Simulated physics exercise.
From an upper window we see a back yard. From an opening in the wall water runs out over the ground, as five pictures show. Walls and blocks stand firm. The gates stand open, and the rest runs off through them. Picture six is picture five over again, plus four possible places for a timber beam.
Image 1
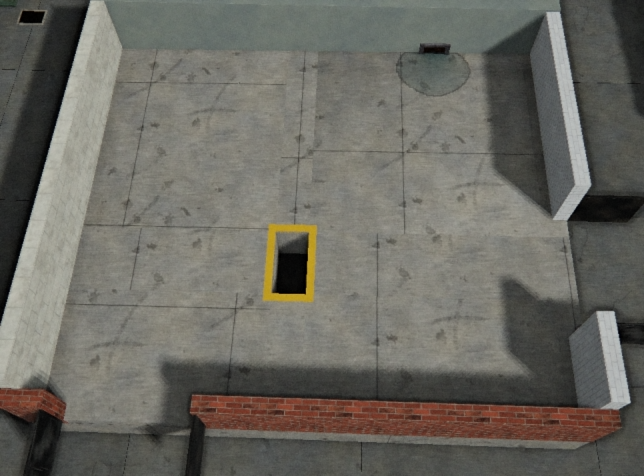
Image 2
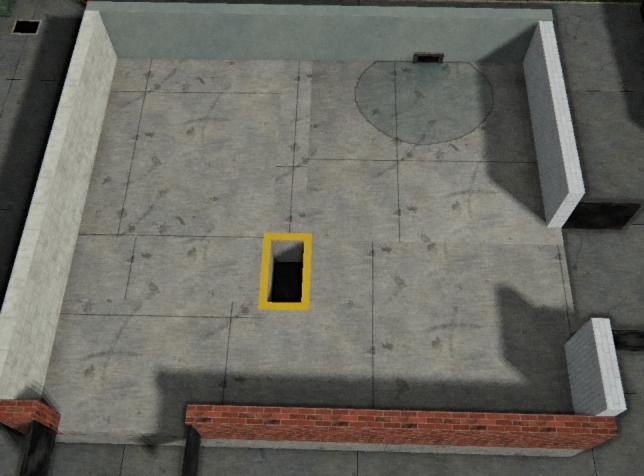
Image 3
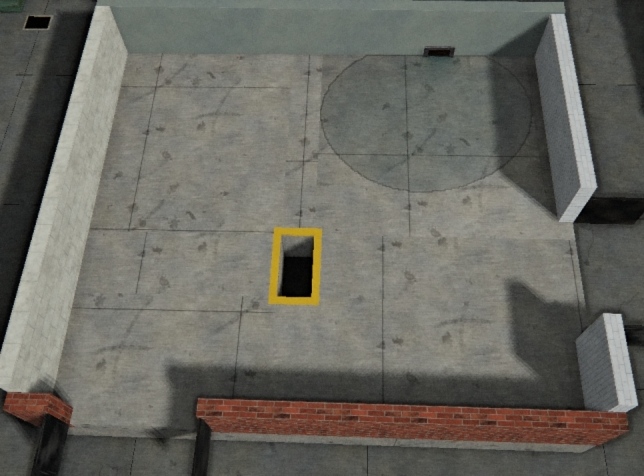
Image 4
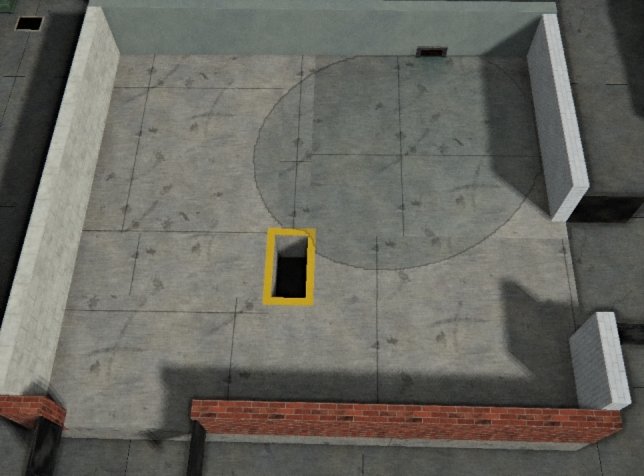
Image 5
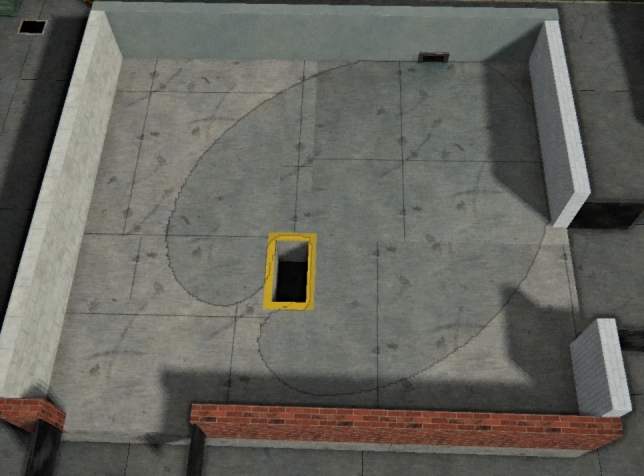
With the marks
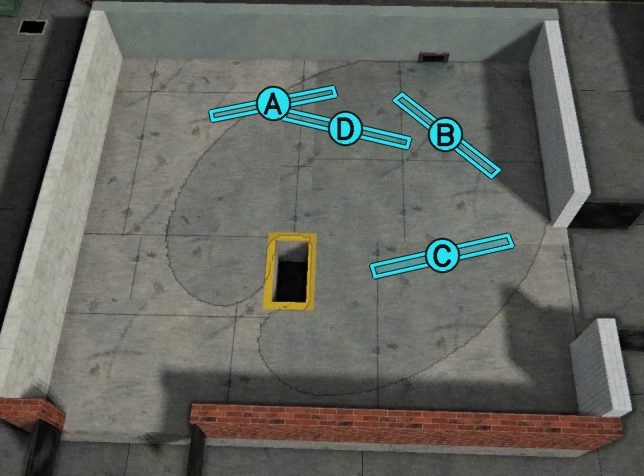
Water spreading from a small wall outfall across a walled concrete yard, widening into a broad sheet and reaching the yellow-edged drain.
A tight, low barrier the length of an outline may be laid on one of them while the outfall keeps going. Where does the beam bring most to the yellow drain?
Use spot C.
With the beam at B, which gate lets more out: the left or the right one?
The left gate.
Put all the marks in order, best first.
C, A, D, B.
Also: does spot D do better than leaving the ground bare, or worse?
Spot D is worse.
On the marked copy, A from (211, 115) to (334, 91); B from (398, 97) to (495, 173); C from (373, 271) to (510, 240); D from (285, 114) to (408, 143).
With A, about 27 % of the stream runs into the yellow drain, about 73 % out by the gates.
With B, about 7 % of the stream runs into the yellow drain, about 92 % out by the gates.
With C, about 51 % of the stream runs into the yellow drain, about 48 % out by the gates.
With D, about 13 % of the stream runs into the yellow drain, about 86 % out by the gates.
